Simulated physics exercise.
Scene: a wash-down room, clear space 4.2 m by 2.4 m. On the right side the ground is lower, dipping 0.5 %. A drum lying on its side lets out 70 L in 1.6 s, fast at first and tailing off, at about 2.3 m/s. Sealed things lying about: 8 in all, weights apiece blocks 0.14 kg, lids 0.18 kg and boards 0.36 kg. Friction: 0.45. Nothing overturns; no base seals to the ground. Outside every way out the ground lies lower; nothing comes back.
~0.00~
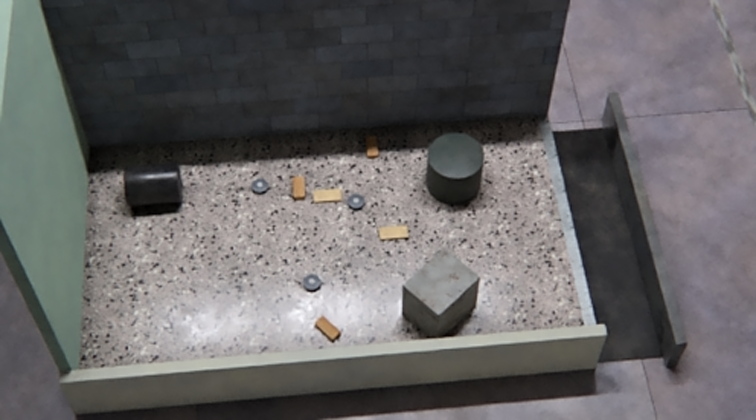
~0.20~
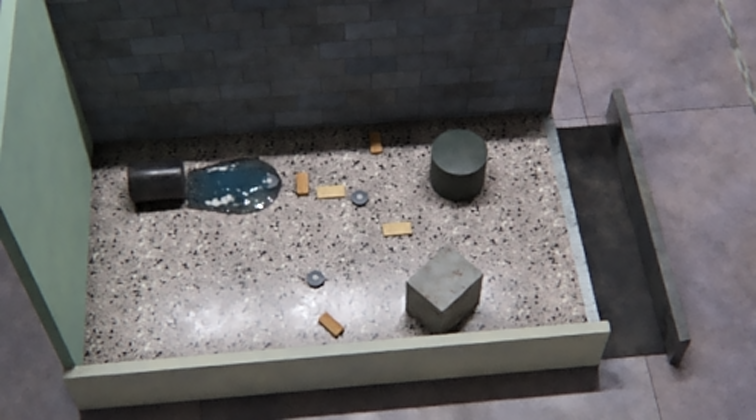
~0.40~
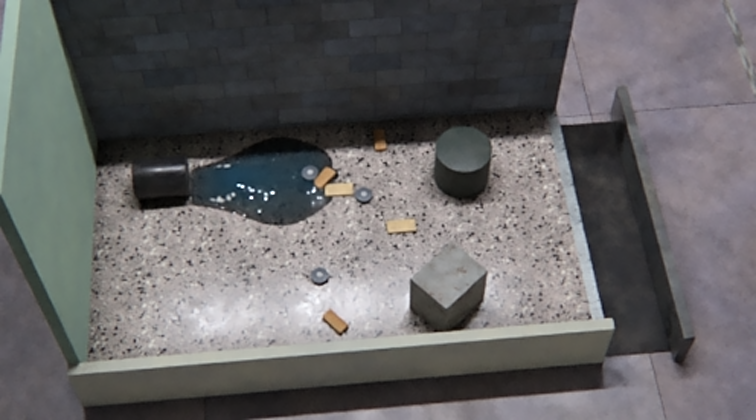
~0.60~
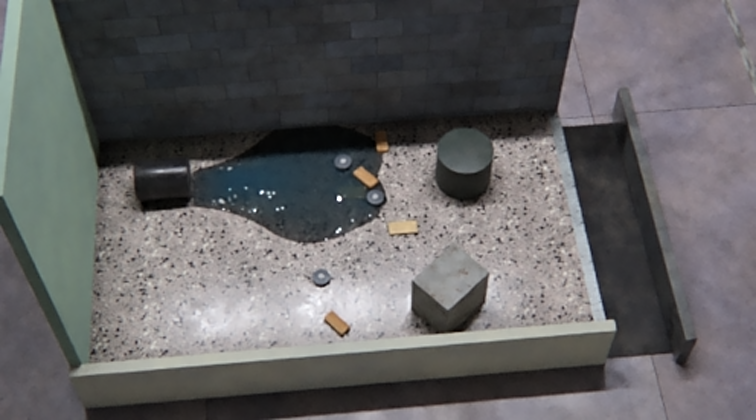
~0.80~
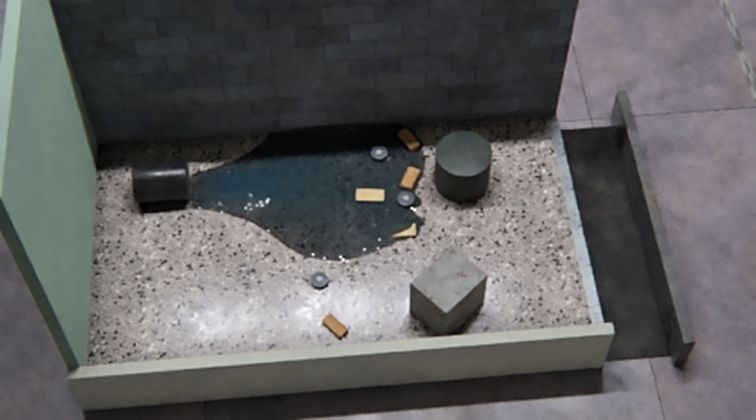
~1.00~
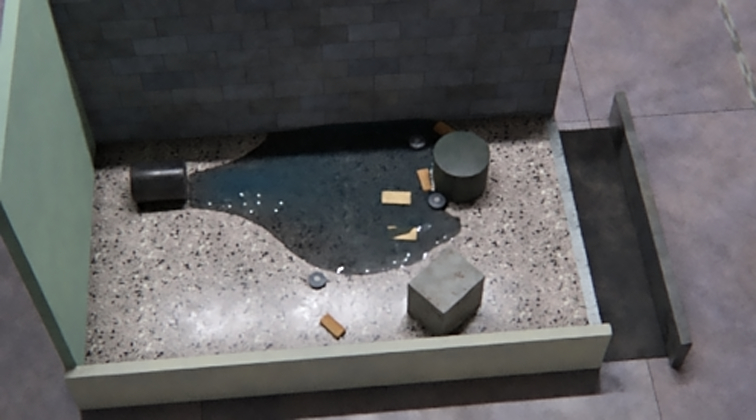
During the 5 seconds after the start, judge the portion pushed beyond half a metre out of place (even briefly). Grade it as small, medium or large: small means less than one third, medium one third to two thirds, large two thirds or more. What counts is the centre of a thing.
I would call it large.
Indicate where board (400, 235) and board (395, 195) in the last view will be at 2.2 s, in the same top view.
Around (536, 283) and (575, 235).
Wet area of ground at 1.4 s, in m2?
3.5 m2.
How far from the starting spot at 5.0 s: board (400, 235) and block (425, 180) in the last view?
Going in the order asked, I'd say washed out for the first and 100 cm for the second.
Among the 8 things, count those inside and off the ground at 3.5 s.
Total: 1.
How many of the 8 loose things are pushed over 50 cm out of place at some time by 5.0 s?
Tally: 6.
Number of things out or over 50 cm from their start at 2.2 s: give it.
Count then: 6.
After 1.4 s 5 of 8 are over 50 cm from their spots; 5 afloat.
After 2.2 s 6 of 8 are over 50 cm from their spots; 2 afloat.
After 3.5 s 6 of 8 are over 50 cm from their spots; 1 afloat.
After 5.0 s 6 of 8 are over 50 cm from their spots, and 6 have been at some point; 0 afloat.
